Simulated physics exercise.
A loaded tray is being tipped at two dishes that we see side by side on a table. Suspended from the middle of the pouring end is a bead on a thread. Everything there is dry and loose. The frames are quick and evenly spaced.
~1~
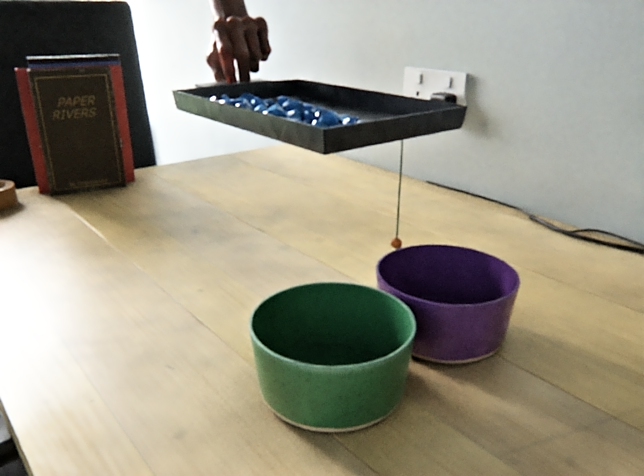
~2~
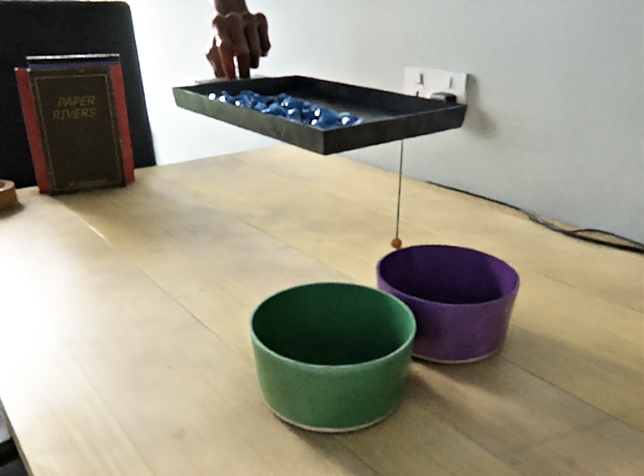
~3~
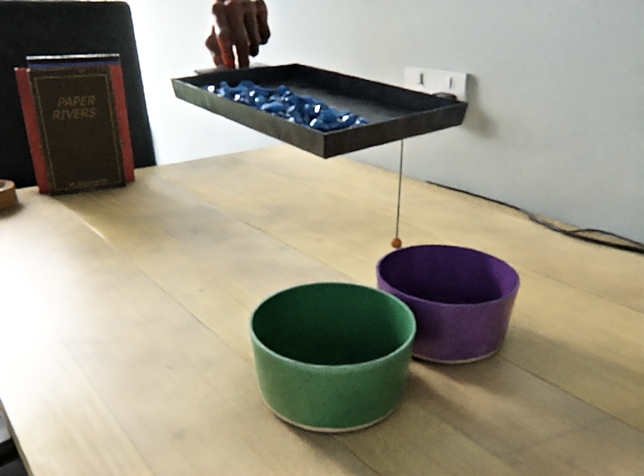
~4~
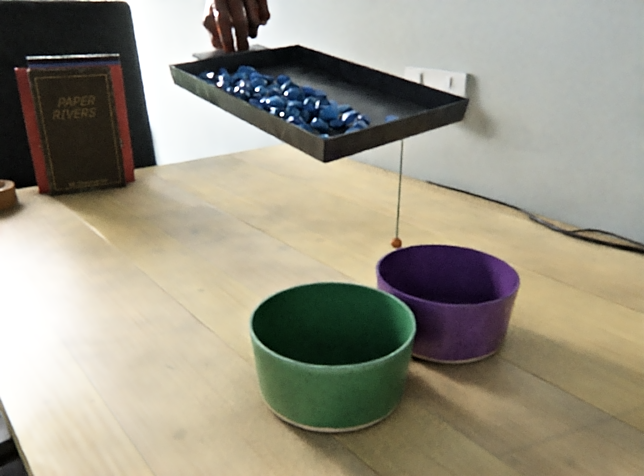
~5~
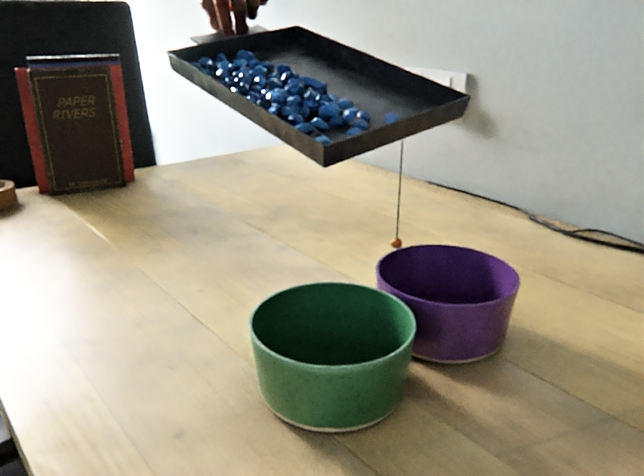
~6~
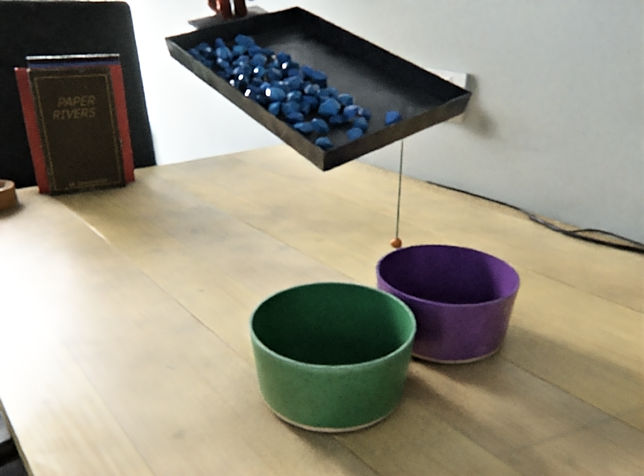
Above a green bowl and a purple bowl, a hand tilts a tray of blue stones.
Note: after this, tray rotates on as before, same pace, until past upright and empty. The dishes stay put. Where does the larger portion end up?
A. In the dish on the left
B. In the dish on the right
Option A: In the dish on the left.
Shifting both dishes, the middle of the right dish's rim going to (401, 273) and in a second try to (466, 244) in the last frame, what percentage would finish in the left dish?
That makes 30 per cent, followed by 90 per cent.
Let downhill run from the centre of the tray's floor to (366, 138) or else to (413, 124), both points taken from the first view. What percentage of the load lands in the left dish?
About 50 % and 0 %.
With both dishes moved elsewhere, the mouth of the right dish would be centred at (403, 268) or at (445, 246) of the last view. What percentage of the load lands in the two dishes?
In order, about 80 and 100 in a hundred.
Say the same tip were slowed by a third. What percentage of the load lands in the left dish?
Roughly 70 percent.
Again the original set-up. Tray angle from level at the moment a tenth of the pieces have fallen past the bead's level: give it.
It's turned some 80 degrees by then.
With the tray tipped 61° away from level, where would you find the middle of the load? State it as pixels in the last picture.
The load is centred about (308, 107).
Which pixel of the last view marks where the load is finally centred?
Once nothing moves, the middle sits near (334, 356).
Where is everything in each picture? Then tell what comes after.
The first picture shows corners of the pouring end (325, 128) and (463, 106), level; middle of the load (278, 115), aquarium stones; left dish (389, 385); right dish (502, 323); bead on its thread (397, 243).
The second picture shows corners of the pouring end (325, 129) and (463, 105), level; middle of the load (278, 114).
The third picture shows corners of the pouring end (325, 133) and (464, 102), tipped barely, lowest at the left corner; middle of the load (278, 108).
The fourth picture shows corners of the pouring end (325, 138) and (465, 99), tipped a little, lowest at the left corner; middle of the load (278, 101).
The fifth picture shows corners of the pouring end (325, 144) and (466, 95), tipped a little, lowest at the left corner; middle of the load (278, 93).
The sixth picture shows corners of the pouring end (325, 149) and (468, 92), tipped clearly, lowest at the left corner; middle of the load (277, 85); left dish (389, 385); right dish (502, 323).
Just after the last frame, tray tipped steeply; almost all on the tray; just a few in the air.
A moment on, tray tipped right over; roughly a quarter on the tray; roughly two thirds in the left dish; just a few in the right dish; just a few outside both; about a tenth in the air.
Further on, tray tipped past a quarter turn; the larger part in the left dish; just a few in the right dish; roughly a quarter outside both.
When it is over, tray tipped past a quarter turn; the larger part in the left dish; just a few in the right dish; roughly a quarter outside both.
